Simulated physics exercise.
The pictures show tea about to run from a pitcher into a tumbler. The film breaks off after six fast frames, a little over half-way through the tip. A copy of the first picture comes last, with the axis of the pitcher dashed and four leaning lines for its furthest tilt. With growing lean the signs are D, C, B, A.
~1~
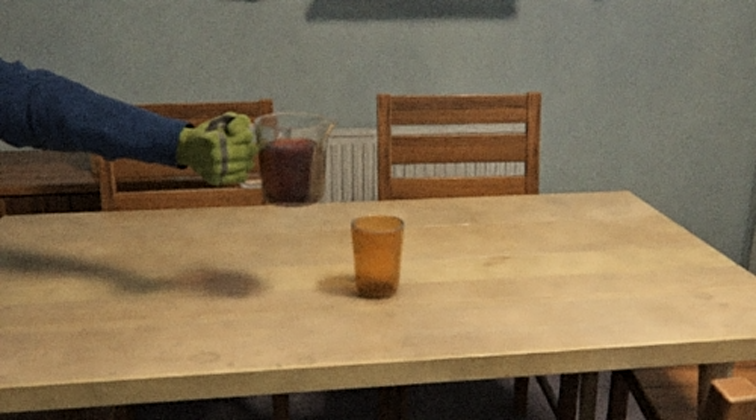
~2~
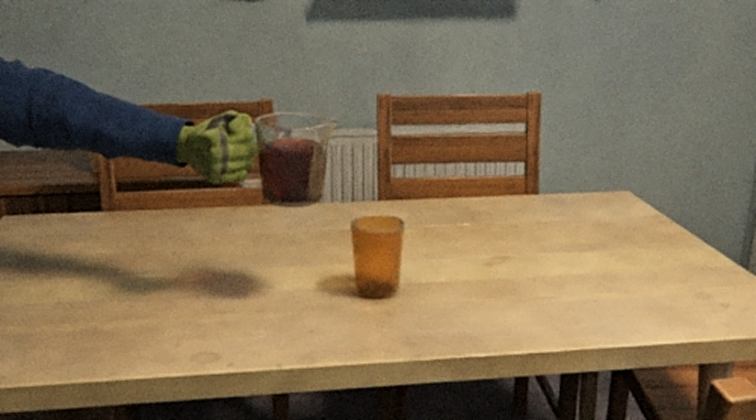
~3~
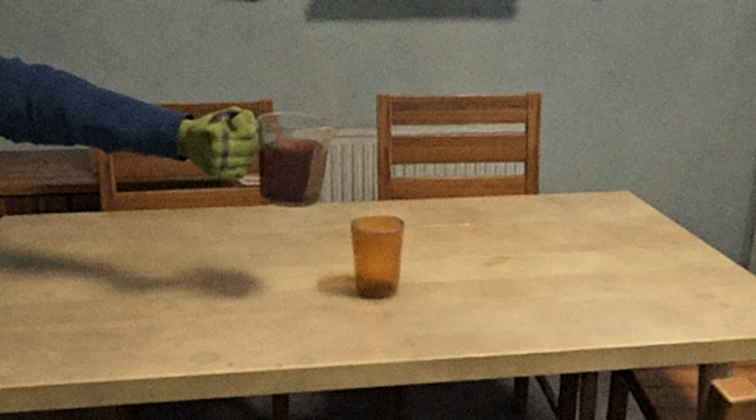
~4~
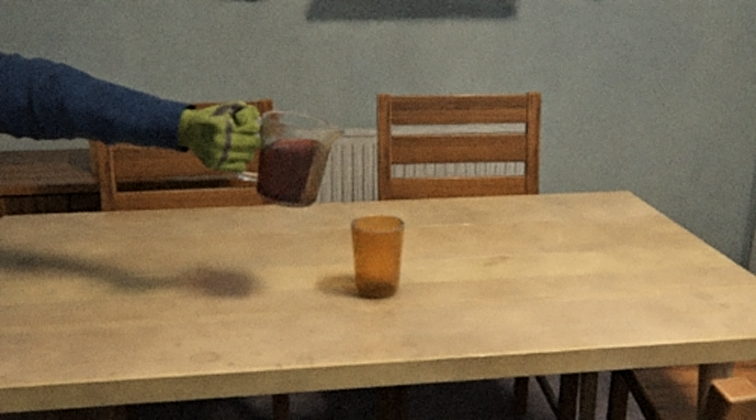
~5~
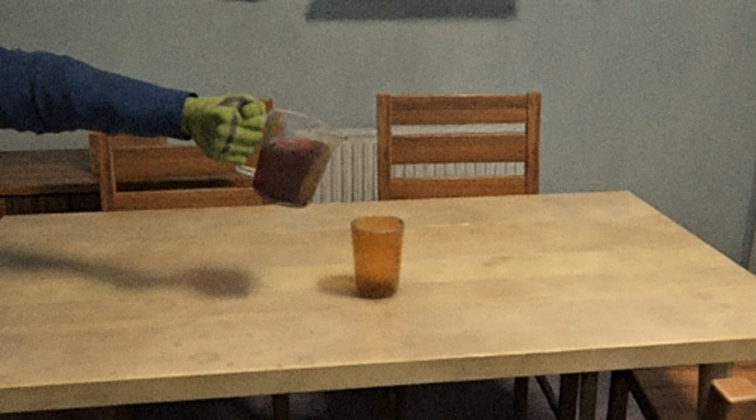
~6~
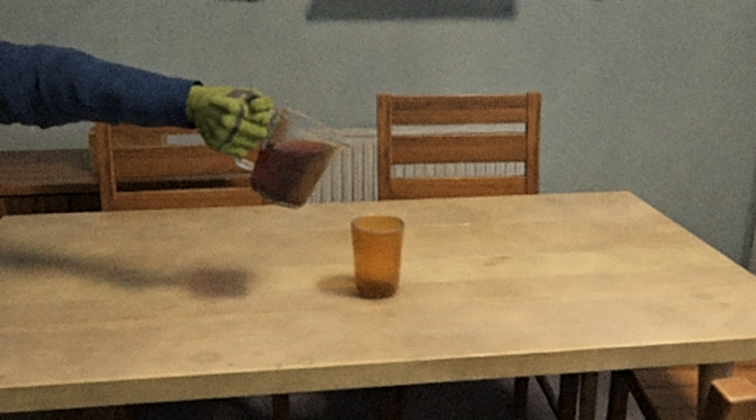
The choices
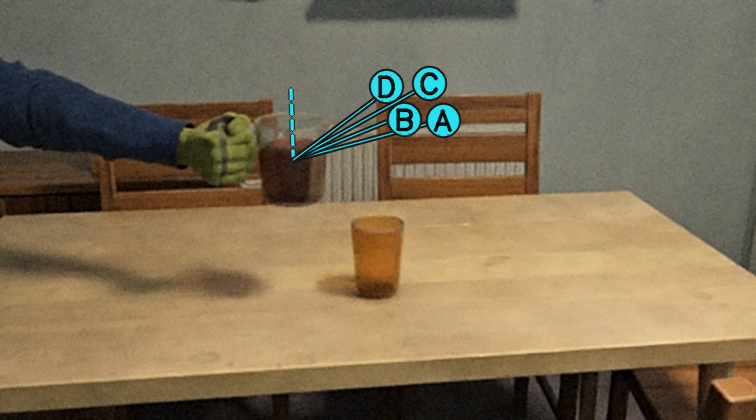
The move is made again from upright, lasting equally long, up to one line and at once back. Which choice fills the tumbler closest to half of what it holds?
Take C.
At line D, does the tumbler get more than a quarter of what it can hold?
Yes, it does.
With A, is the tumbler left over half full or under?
Over half.
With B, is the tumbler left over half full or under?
Over.
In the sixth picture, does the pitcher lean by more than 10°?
Yes.
In cyan, A at (426, 124); B at (386, 122); C at (414, 91); D at (374, 99).
With A, the tumbler ends with about 84 % of what it can hold; 6 % of the tea is spilt.
With B, the tumbler ends with about 71 % of what it can hold.
With C, the tumbler ends with about 51 % of what it can hold.
With D, the tumbler ends with about 32 % of what it can hold.
